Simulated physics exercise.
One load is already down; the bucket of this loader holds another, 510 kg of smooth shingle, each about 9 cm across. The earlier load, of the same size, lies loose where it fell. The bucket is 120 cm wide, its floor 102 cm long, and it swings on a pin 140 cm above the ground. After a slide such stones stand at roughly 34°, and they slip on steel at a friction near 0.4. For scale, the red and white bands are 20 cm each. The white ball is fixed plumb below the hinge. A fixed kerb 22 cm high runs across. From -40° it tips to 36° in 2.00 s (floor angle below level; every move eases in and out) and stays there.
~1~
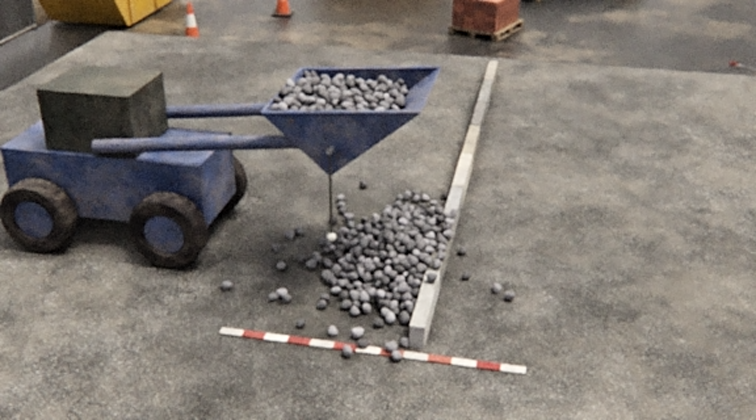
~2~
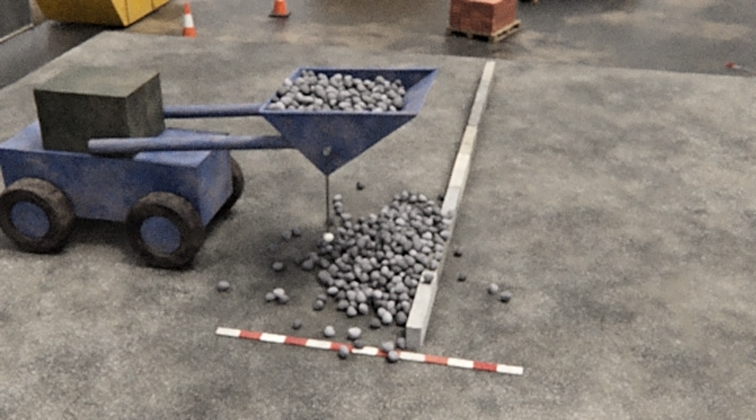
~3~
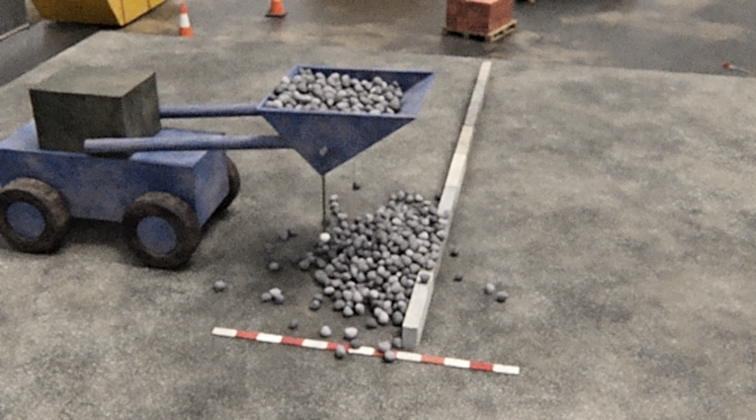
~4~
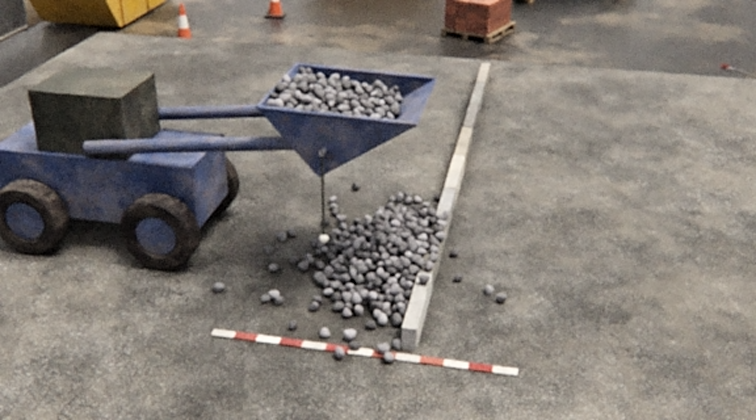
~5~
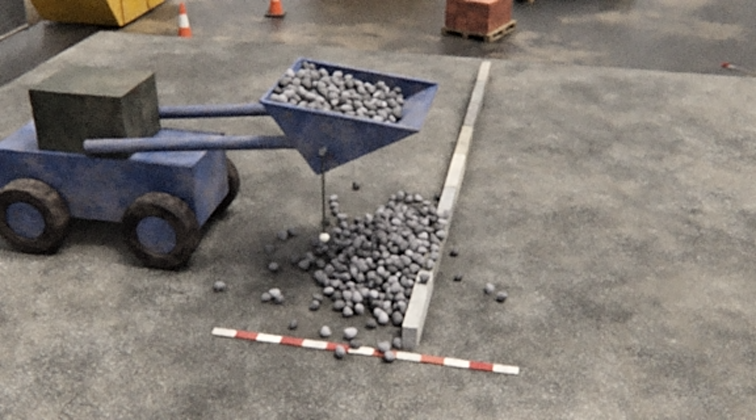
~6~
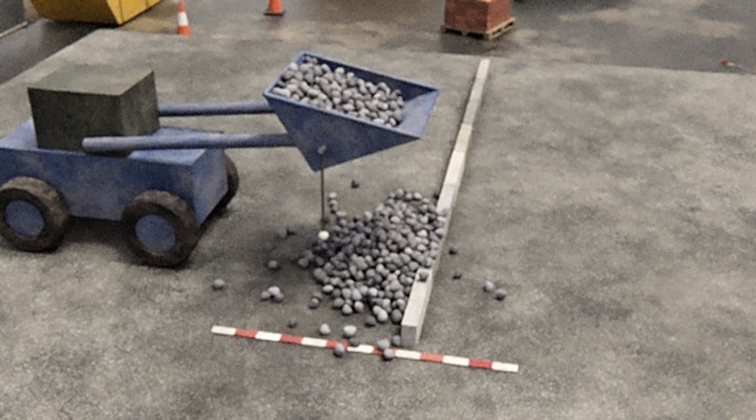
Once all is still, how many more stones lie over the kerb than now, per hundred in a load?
Close to 86 parts in a hundred.
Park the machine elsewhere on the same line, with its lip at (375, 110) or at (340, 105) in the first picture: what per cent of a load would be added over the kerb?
Near 30 per cent from the first place, 5 from the second.
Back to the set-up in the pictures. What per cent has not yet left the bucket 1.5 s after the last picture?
Roughly 30 per cent is still inside.
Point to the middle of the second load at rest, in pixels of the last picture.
Their middle is at about (484, 265).
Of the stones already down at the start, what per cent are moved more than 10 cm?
Roughly 0 per cent of them.
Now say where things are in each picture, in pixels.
The first frame shows lip at (420, 113), floor tilted -40°, highest stones at (337, 85). The earlier load is highest near (411, 234), 31 cm above ground level, 99 % on this side of the kerb, 1 % over the kerb.
In the second frame, the bucket is at -39°, its lip at (417, 114); the top of the load is at (321, 84).
In the third frame, the bucket is at -37°, its lip at (415, 118); the top of the load is at (310, 83).
The fourth frame shows lip at (416, 125), floor tilted -33°, highest stones at (307, 81).
The fifth frame shows lip at (419, 131), floor tilted -29°, highest stones at (306, 77).
The sixth frame shows lip at (420, 138), floor tilted -24°, highest stones at (309, 72).
Then, 0.9 s after the last picture the floor is at 24°; in per cent of one load, 98 in the bucket, 102 on this side of the kerb, 1 over the kerb; the foremost stones are at (456, 257).
Then, 1.5 s after the last picture the floor is at 36°; in per cent of one load, 29 in the bucket, 131 on this side of the kerb, 40 over the kerb; the foremost stones are at (509, 260).
Then, 1.9 s after the last picture the floor is at 36°; in per cent of one load, 2 in the bucket, 128 on this side of the kerb, 70 over the kerb; the foremost stones are at (577, 276).
Then, 4.7 s after the last picture the floor is at 36°; in per cent of one load, 0 in the bucket, 113 on this side of the kerb, 87 over the kerb; the foremost stones are at (676, 294). Net gain over the kerb, 86.
